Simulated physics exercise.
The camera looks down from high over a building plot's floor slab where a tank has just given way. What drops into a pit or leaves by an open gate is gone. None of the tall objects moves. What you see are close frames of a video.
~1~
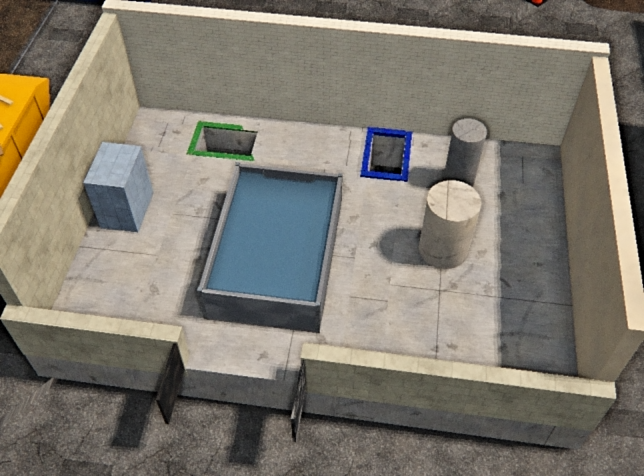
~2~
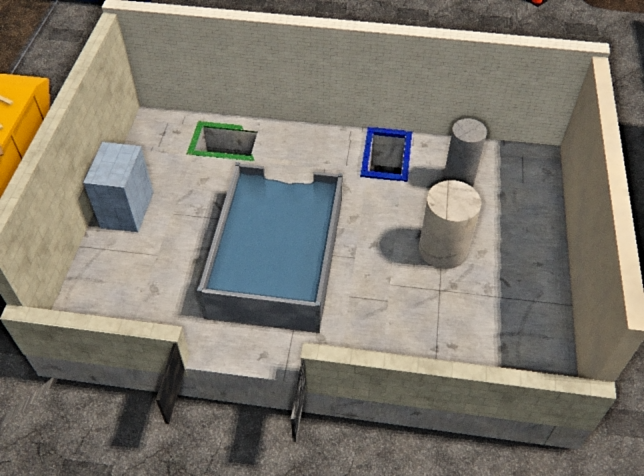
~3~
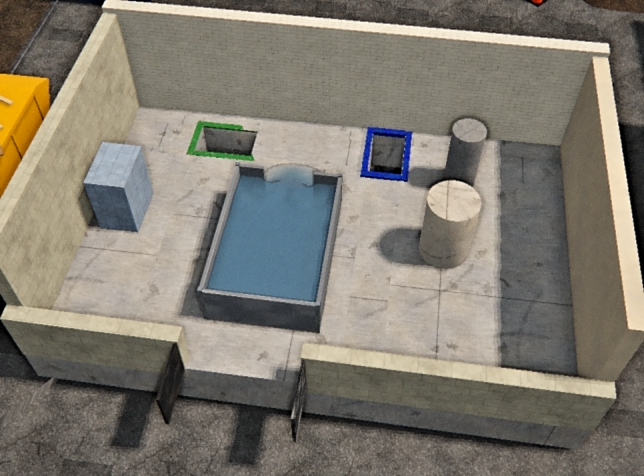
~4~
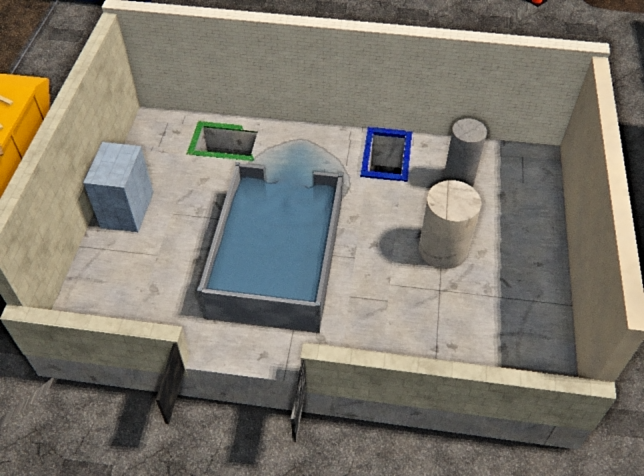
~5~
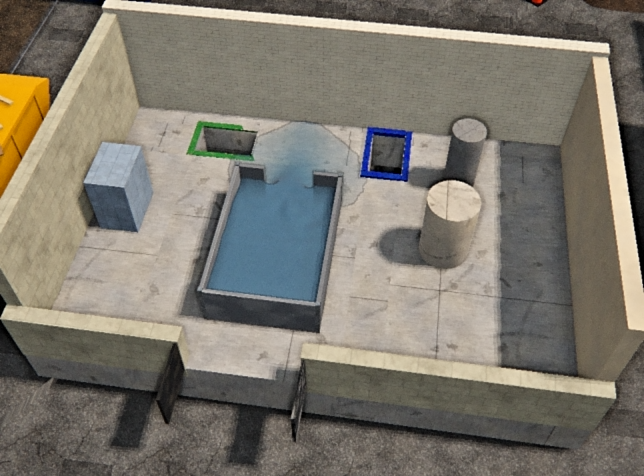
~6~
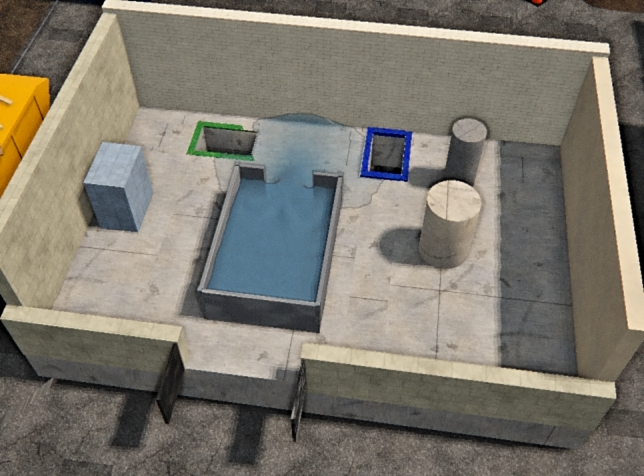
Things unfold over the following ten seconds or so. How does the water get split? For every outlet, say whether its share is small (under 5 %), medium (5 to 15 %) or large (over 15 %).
Result - gate: Small; green pit: Large; blue pit: Large.
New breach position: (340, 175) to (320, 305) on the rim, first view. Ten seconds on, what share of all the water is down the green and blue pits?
Shares: Green at 4 percent, blue at 15 percent.
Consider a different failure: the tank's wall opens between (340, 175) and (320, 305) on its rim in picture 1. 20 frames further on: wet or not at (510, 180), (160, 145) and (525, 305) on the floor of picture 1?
The first would be drenched, the second still unwetted and the third drenched.
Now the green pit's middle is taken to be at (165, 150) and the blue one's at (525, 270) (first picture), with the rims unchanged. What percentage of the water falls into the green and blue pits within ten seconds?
Split: Green 30 %, blue 4 %.
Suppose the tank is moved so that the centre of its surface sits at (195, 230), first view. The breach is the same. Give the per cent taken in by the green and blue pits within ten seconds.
Roughly, in per cent: Green 55, blue 6.
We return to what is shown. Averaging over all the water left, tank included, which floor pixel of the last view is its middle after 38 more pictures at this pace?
I'd say around (275, 217).
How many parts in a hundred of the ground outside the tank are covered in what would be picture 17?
I'd say close to 15 per cent.
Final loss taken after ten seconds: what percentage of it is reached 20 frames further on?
Share gone by then: About 45 %.
A moment on, water covers 15 % of the floor; the gate 0 %, the green pit 2 %, the blue pit 1 %.
Next, water covers 15 % of the floor; the gate 0 %, the green pit 7 %, the blue pit 5 %.
Then, water covers 20 % of the floor; the gate 0 %, the green pit 14 %, the blue pit 12 %.
Later, water covers 30 % of the floor; the gate 0 %, the green pit 24 %, the blue pit 18 %.
In the end, water covers 45 % of the floor; the gate 0 %, the green pit 34 %, the blue pit 22 %.
